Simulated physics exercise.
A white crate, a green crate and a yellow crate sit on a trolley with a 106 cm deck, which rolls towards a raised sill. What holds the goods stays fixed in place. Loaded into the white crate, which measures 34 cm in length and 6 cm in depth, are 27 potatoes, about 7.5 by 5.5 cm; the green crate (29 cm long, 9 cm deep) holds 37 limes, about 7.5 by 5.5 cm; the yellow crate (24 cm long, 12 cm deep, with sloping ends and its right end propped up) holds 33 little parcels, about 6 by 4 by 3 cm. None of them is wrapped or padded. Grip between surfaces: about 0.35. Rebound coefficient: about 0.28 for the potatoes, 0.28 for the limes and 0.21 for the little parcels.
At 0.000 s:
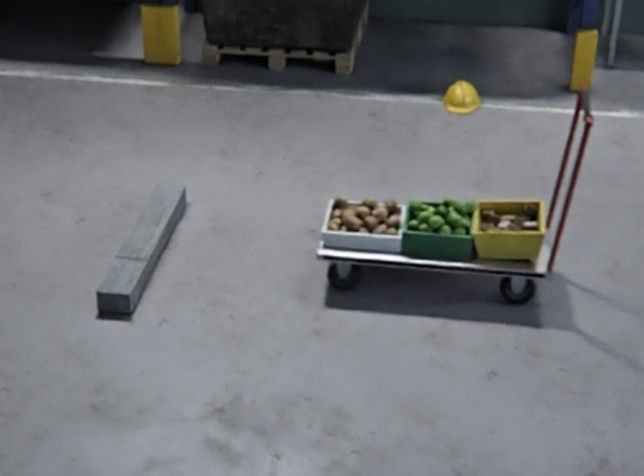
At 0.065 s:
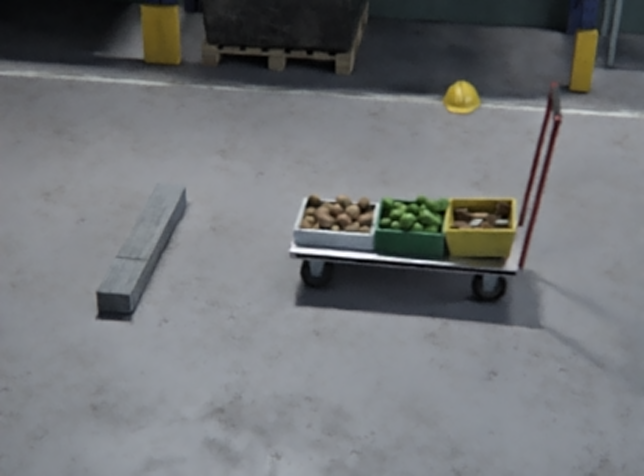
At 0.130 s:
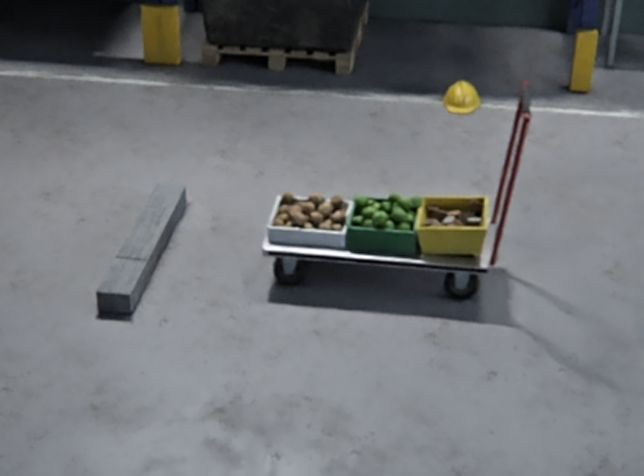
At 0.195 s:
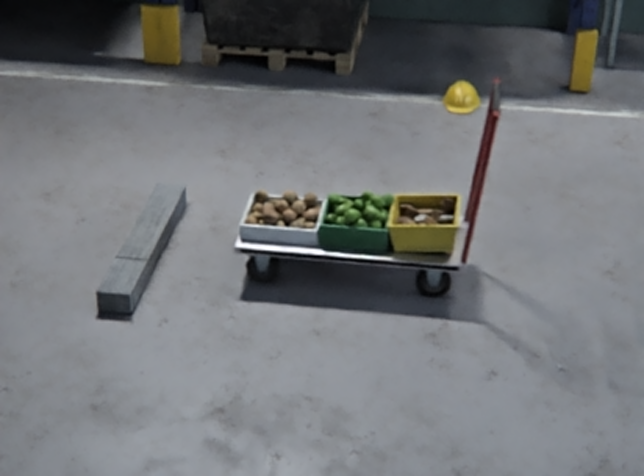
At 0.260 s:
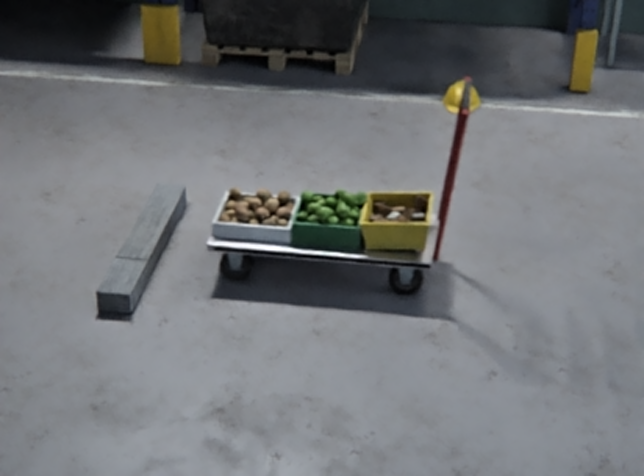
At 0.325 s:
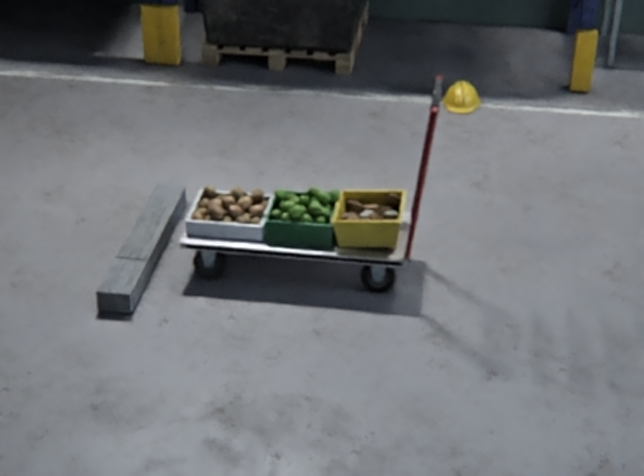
A trolley carrying white, green and yellow crates of produce rolls left across a grey floor.
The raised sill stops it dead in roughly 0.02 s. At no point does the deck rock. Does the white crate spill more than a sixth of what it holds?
Yes.
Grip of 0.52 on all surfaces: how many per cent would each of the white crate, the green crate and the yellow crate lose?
In that setup white crate sheds 30 percent, green crate sheds 20 percent, and yellow crate sheds 0 percent.
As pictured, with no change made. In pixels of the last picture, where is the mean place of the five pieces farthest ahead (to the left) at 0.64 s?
Around pixel (140, 195).
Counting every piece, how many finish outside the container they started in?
Some 16 pieces.
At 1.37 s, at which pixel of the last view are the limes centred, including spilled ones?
The middle is around (248, 209).
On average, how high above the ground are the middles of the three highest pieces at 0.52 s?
Mean height: Some 44 cm.
After 0.42 s, contact.
After 0.52 s, white crate 26 in, 1 out, green crate 35 in, 2 out and yellow crate 33 in, 0 out.
After 0.64 s, white crate 22 in, 5 out, green crate 29 in, 8 out and yellow crate 33 in, 0 out.
After 0.87 s, white crate 20 in, 7 out, green crate 29 in, 8 out and yellow crate 33 in, 0 out.
When it is over (at 1.37 s), white crate 20 in, 7 out, green crate 29 in, 8 out and yellow crate 33 in, 0 out. Asked share, 7 of 27, 26 per cent.
